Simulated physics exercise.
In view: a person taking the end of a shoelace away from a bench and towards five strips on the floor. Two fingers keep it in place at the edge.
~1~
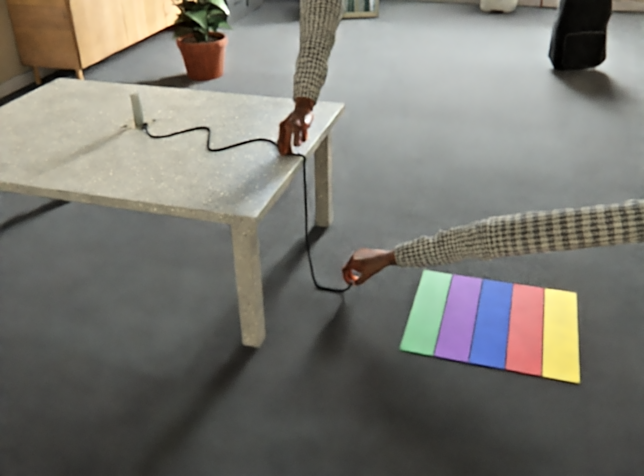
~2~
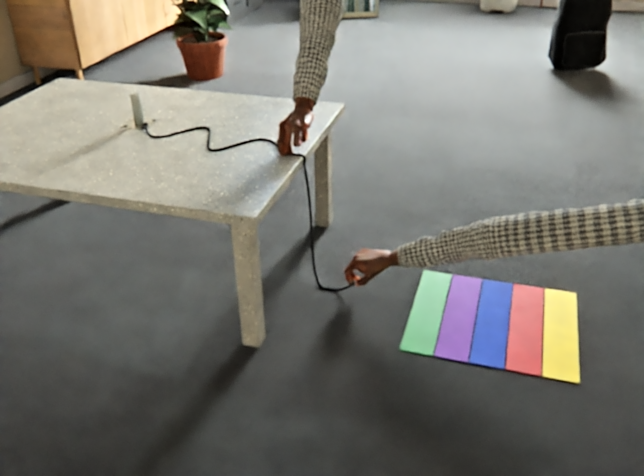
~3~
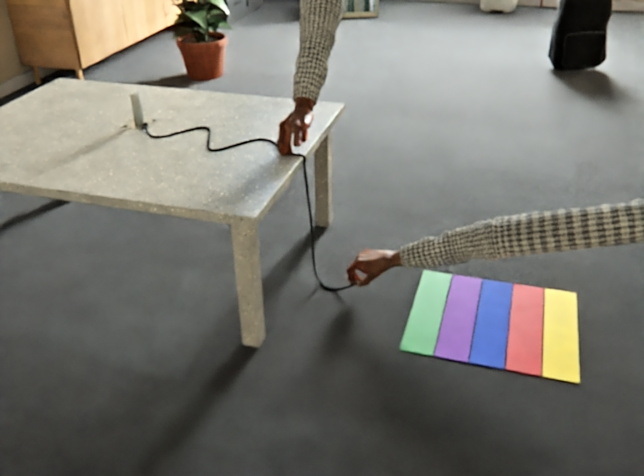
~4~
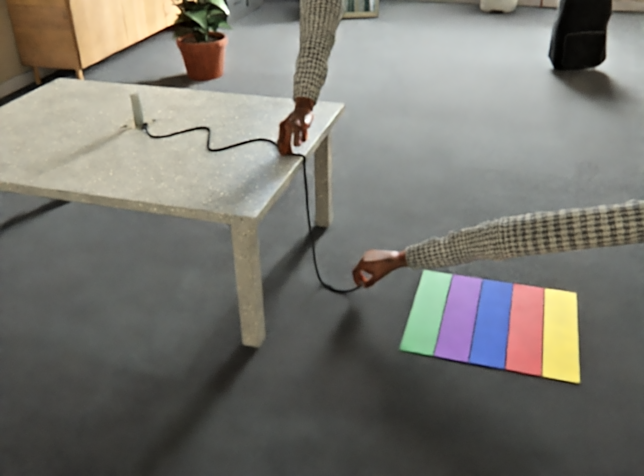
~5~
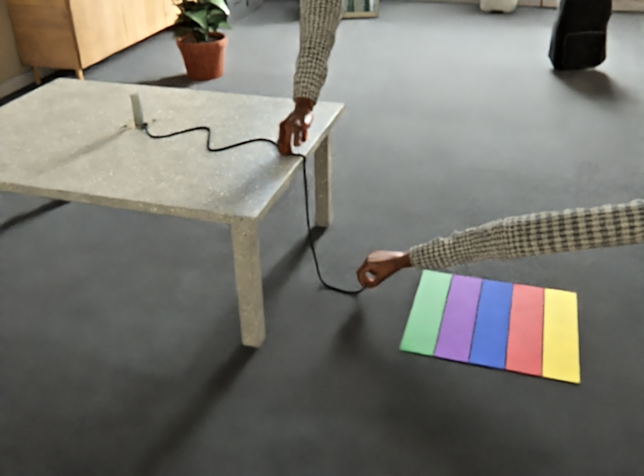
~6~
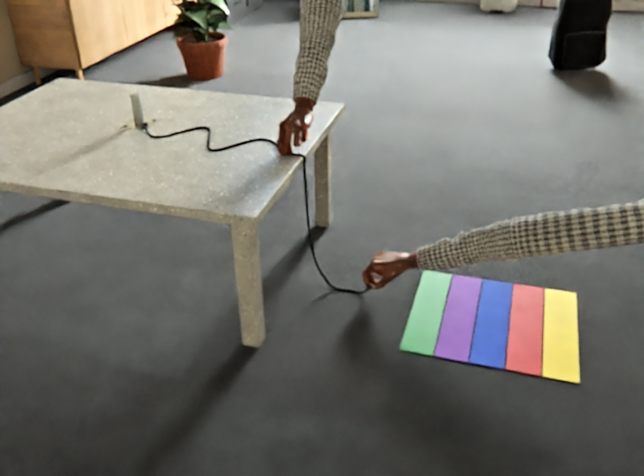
A hand pinned a black shoelace at the edge of a pale bench while another hand held its dangling end near the floor and drew it slightly right, towards five coloured strips.
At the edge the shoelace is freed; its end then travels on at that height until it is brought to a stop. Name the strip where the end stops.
Yellow.
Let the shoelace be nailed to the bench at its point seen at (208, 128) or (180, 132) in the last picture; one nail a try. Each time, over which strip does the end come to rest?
The end lands on red the first time and on red the second time.
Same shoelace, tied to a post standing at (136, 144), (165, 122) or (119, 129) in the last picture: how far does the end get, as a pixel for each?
Going by the last picture, roughly (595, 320), (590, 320) and (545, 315).
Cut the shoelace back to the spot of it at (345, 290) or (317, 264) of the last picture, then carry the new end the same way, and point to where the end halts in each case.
It would be at (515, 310) in the first case and at (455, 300) in the second.
Early on, end near (495, 306); over blue.
Midway, end near (537, 312); over red.
At the end of the slack, end near (561, 316); over yellow. Over yellow.
